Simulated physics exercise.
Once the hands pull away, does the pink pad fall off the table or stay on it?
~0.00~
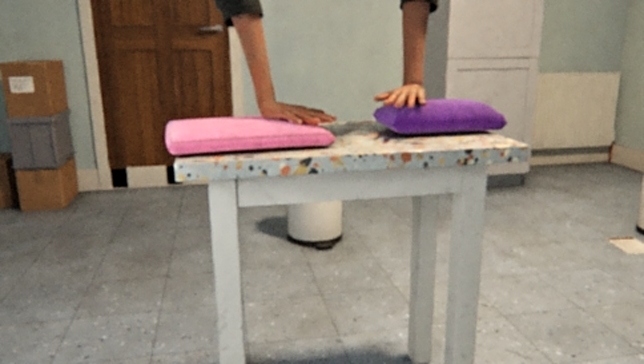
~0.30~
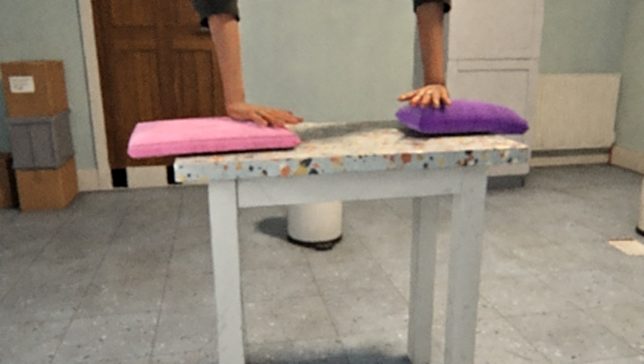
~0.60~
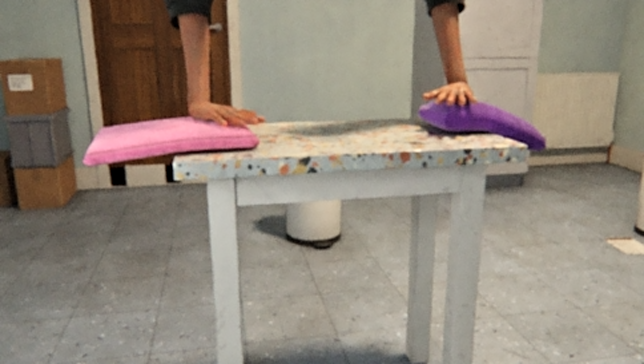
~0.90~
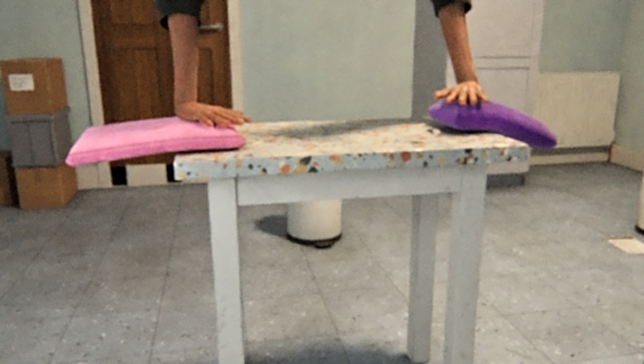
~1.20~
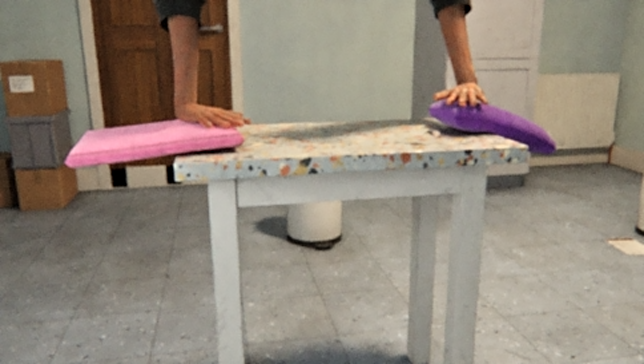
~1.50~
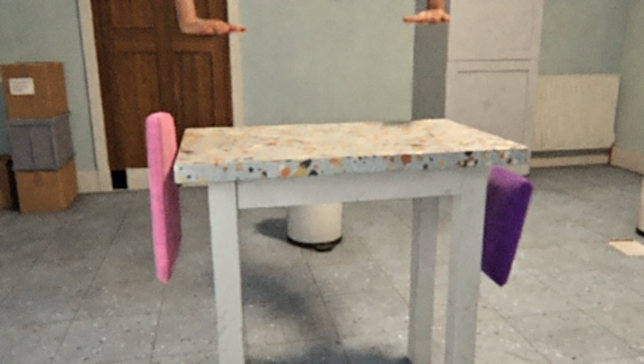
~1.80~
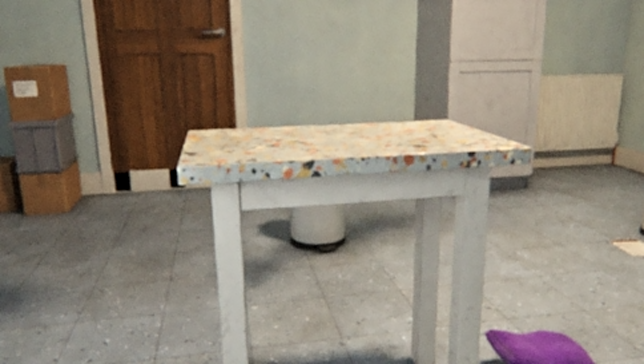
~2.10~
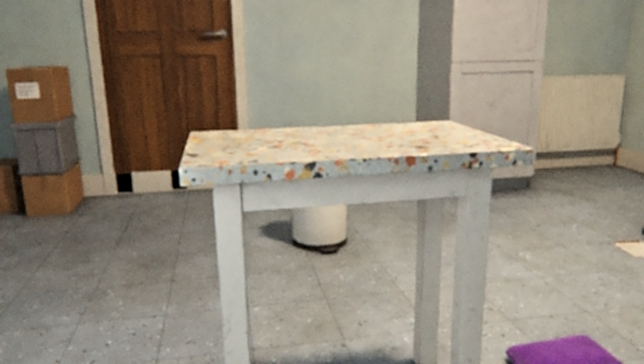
The pink pad tips over the left end and falls off the table. The purple sack also drops, off the right end.
